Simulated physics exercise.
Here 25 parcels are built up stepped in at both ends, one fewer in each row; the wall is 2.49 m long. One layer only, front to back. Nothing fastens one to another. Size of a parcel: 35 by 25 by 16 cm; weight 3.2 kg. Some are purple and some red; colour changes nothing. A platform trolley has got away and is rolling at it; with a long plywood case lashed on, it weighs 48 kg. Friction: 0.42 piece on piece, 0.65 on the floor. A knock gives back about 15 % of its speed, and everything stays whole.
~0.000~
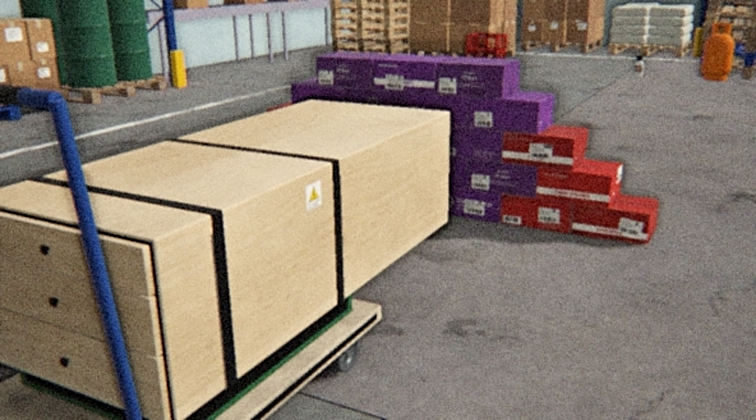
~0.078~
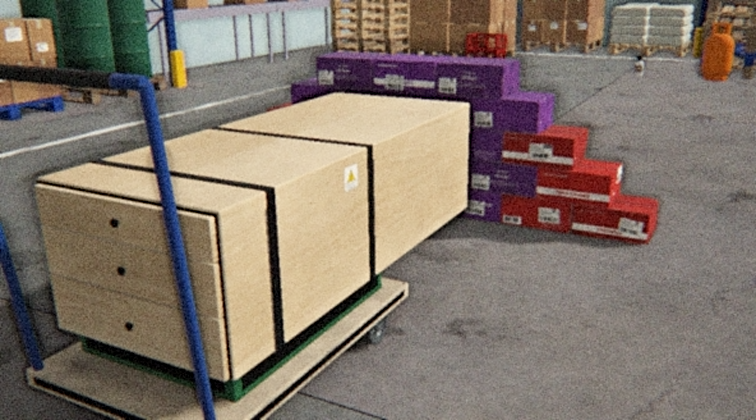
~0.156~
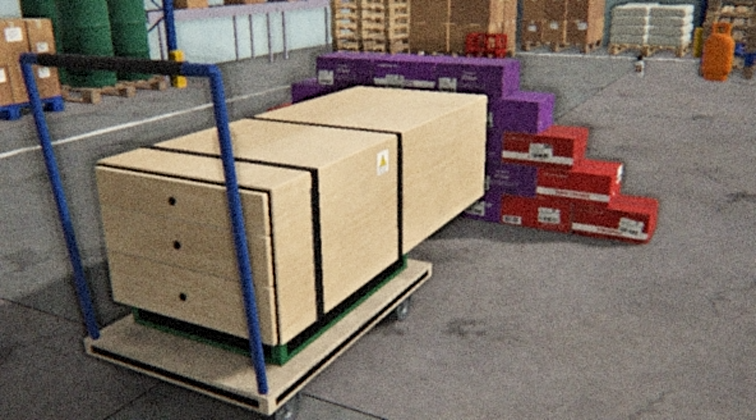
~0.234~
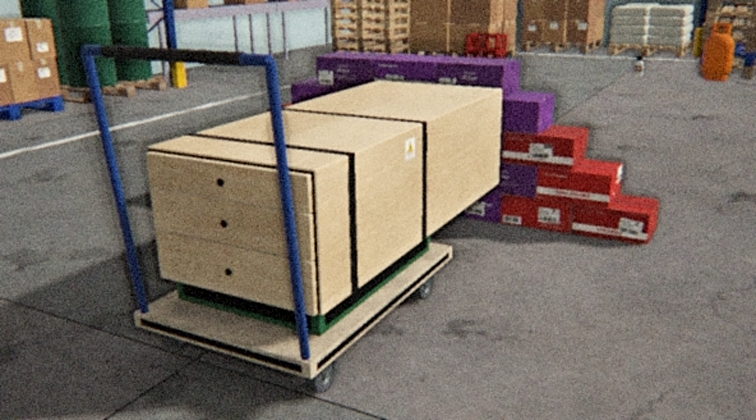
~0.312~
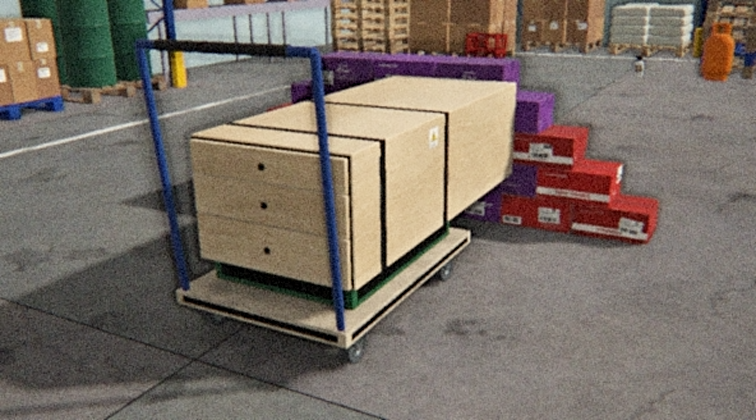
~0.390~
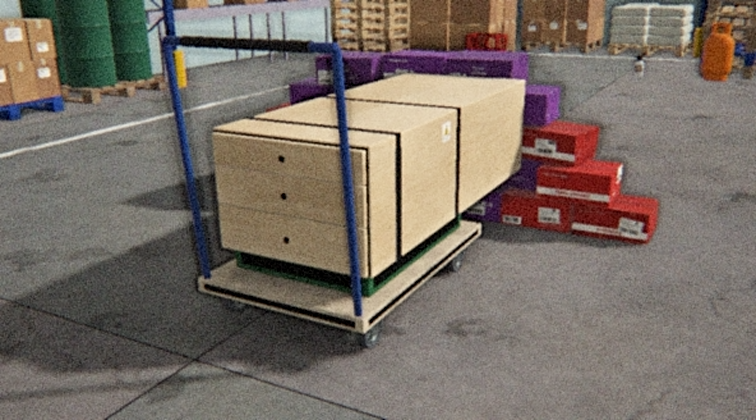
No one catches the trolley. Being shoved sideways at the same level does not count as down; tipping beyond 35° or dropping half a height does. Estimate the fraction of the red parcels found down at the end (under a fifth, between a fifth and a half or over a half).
It comes to less than a fifth.
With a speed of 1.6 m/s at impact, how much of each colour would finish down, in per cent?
Then red 10, purple 80 per cent.
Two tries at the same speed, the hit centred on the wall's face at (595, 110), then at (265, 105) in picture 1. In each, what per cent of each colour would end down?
Red 10 then 20, purple 10 then 40 per cent.
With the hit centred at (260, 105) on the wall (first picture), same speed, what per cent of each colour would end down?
Then red 20, purple 30 per cent.
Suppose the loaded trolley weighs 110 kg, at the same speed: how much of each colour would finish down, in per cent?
In that case red 10, purple 70 per cent.
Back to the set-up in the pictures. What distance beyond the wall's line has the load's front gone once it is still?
About 80 cm past it.
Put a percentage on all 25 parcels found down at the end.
About 60 per cent.
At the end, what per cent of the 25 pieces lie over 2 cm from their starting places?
Shifted: 70 per cent.
After 0.54 s, load 26 cm past the wall's line, still rolling; none of the 8 red parcels down (0 of 25 in all colours); top red parcel unmoved; top purple parcel 11° from how it stood.
After 0.86 s, load 55 cm past the wall's line, still rolling; 1 of the 8 red parcels down (15 of 25 in all colours); top red parcel unmoved; top purple parcel on its side.
After 1.44 s, load 80 cm past the wall's line, still rolling; 1 of the 8 red parcels down (15 of 25 in all colours); top red parcel unmoved; top purple parcel on its side.
In the end (3.2 s), load 81 cm past the wall's line, stopped; 1 of the 8 red parcels down (15 of 25 in all colours); top red parcel unmoved; top purple parcel upside down. That is 12 per cent. From the last view, middles, top red parcel near (302, 121), top purple parcel near (509, 114).
